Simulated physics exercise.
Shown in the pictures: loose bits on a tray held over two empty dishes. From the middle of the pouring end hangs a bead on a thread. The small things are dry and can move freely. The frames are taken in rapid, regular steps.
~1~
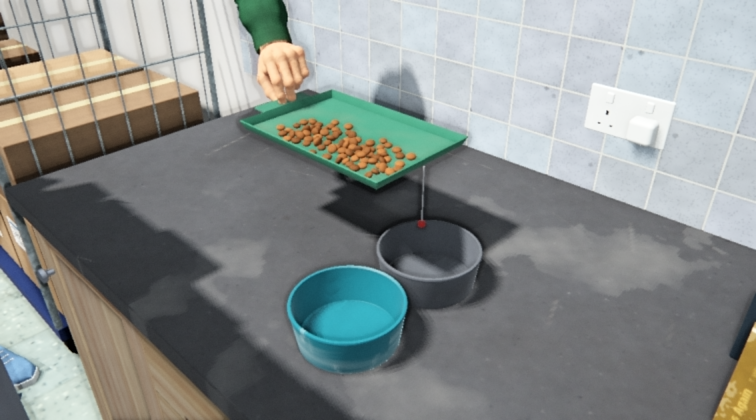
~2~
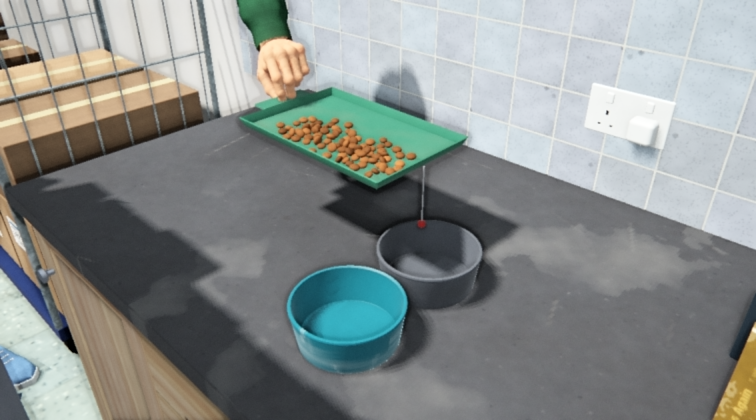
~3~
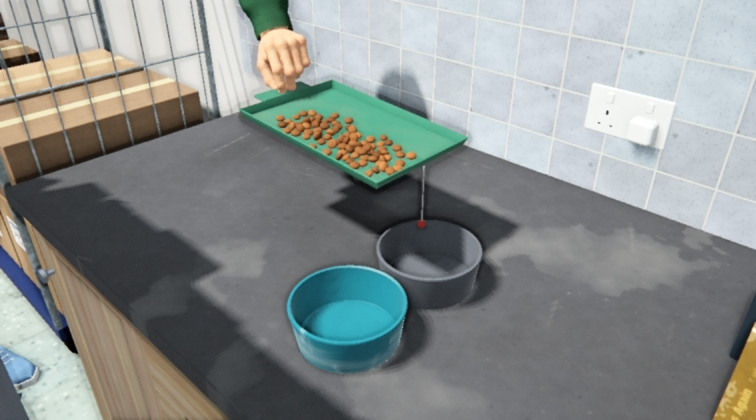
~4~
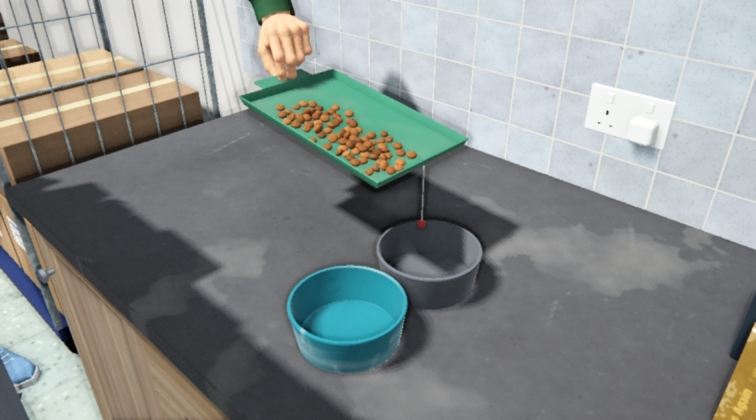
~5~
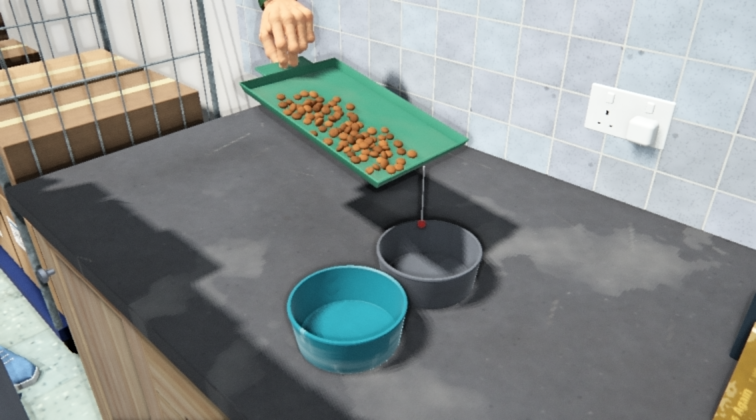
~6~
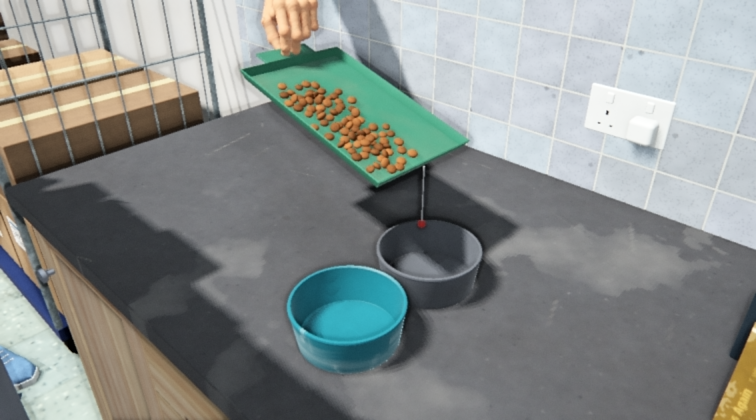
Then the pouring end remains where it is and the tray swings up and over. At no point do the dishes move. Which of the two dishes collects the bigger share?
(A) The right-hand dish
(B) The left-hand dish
(A) The right-hand dish.
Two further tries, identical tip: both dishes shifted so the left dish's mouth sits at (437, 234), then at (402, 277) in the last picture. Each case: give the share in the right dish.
You'd get 0 in a hundred first and 60 in a hundred after that.
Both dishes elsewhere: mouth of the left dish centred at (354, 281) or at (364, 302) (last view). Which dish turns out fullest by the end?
First place: The rightmost dish. Second place: The rightmost dish.
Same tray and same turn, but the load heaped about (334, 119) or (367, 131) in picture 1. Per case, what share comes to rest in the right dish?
Near 50 % and 70 %.
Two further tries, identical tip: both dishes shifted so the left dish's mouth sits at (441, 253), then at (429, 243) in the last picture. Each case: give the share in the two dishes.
Some 90 percent, followed by some 90 percent.
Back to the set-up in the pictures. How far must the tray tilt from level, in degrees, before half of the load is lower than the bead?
I'd say close to 75 degrees.
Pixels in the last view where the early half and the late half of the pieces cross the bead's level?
First part (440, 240), rest (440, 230).
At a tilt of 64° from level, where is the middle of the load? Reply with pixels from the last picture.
Centre estimate: (425, 165).
Soon, tray tipped steeply; about two thirds on the tray; a stray few in the right dish; a stray few outside both; about a quarter in the air.
A while on, tray tipped past a quarter turn; a stray few in the left dish; about two thirds in the right dish; about a quarter outside both; a stray few in the air.
Towards the end, tray tipped past a quarter turn; a stray few in the left dish; about two thirds in the right dish; about a quarter outside both.
Finally, tray tipped past a quarter turn; a stray few in the left dish; about two thirds in the right dish; about a quarter outside both.
